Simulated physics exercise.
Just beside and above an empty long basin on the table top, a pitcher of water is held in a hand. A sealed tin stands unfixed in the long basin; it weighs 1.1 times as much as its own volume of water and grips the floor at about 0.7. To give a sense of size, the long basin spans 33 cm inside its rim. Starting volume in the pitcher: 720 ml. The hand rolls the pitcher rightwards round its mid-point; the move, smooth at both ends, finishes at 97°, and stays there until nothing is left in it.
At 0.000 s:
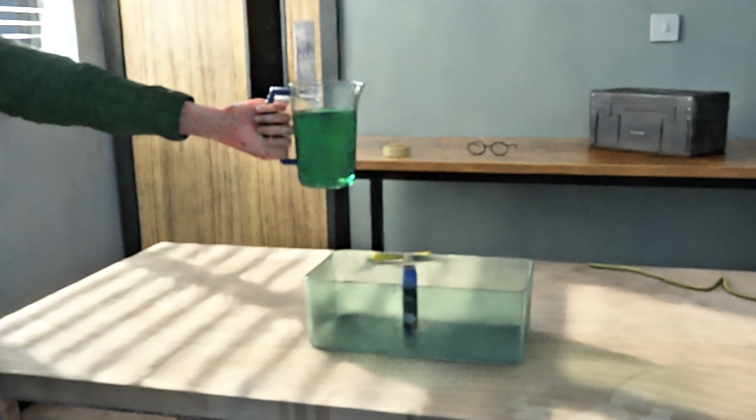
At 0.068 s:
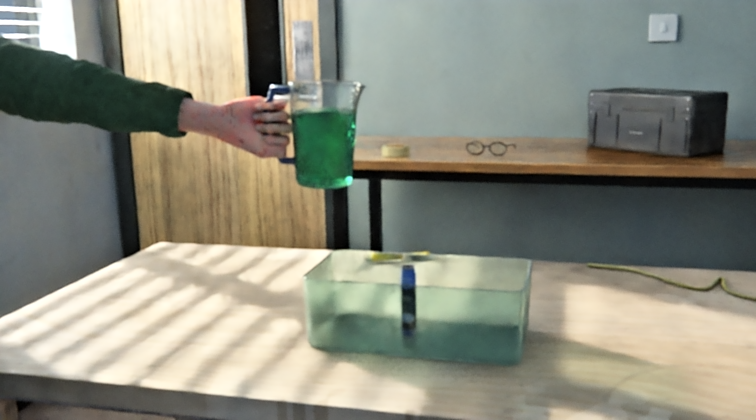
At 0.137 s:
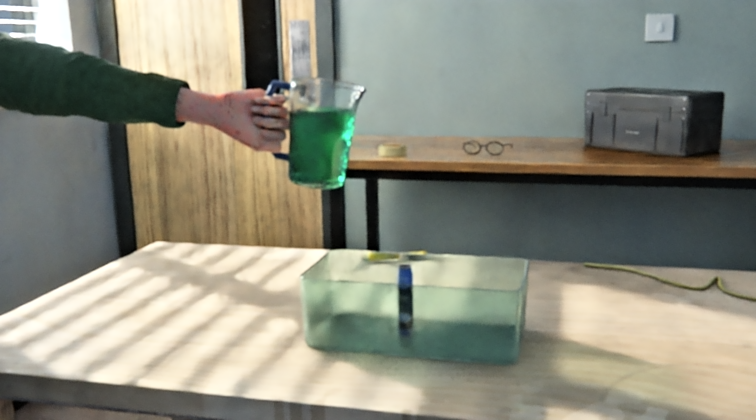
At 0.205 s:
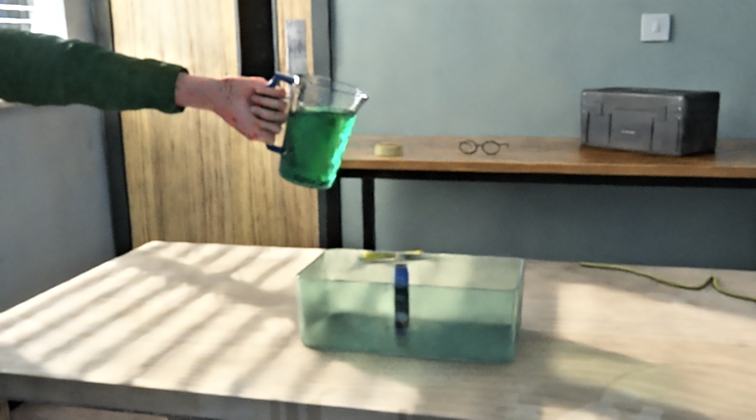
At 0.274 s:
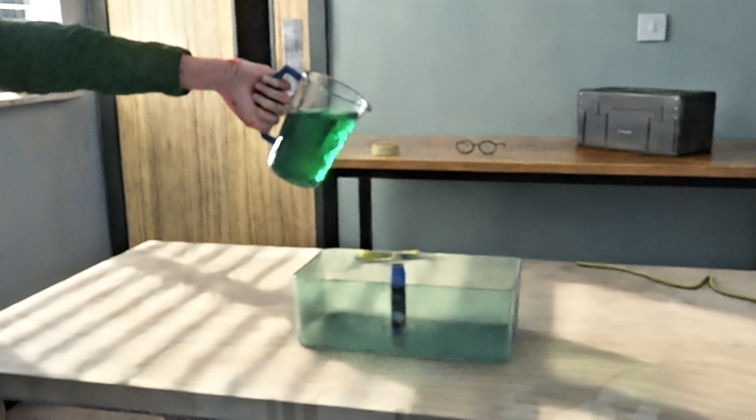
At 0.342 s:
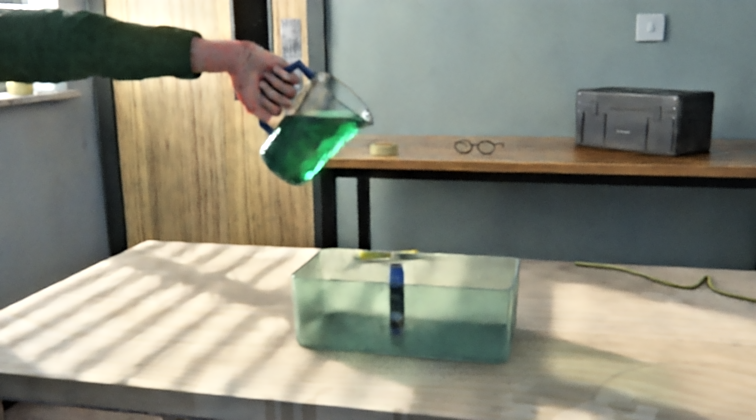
We see a hand holding a clear pitcher of green liquid above a long, see-through basin on a pale table; the hand tilts the pitcher steadily to the right, and the liquid shifts toward its right side.
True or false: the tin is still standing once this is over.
True.
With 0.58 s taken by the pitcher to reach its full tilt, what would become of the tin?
With that tilt, the tin stays on its base.
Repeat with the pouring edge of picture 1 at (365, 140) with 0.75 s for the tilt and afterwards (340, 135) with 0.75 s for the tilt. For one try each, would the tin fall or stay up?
First it tips over; then it tips over.
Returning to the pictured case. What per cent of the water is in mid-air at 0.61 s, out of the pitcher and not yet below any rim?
Close to 22 in a hundred.
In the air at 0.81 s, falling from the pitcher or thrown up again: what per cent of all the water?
In-air share: About 30 %.
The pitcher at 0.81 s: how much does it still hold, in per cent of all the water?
34 per cent or so.
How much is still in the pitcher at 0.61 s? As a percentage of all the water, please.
Portion remaining: Approx. 74 per cent.
By 0.61 s the tilt is 89° and 74 per cent is still to pour; the tin stands where it began.
By 0.81 s the tilt is 97° and 33 per cent is still to pour; the tin stands where it began.
By 1.02 s the tilt is 97° and 11 per cent is still to pour; the tin stands where it began.
By 1.25 s the tilt is 97° and 2 per cent is still to pour; the tin stands where it began.
At rest the tin stands where it began.
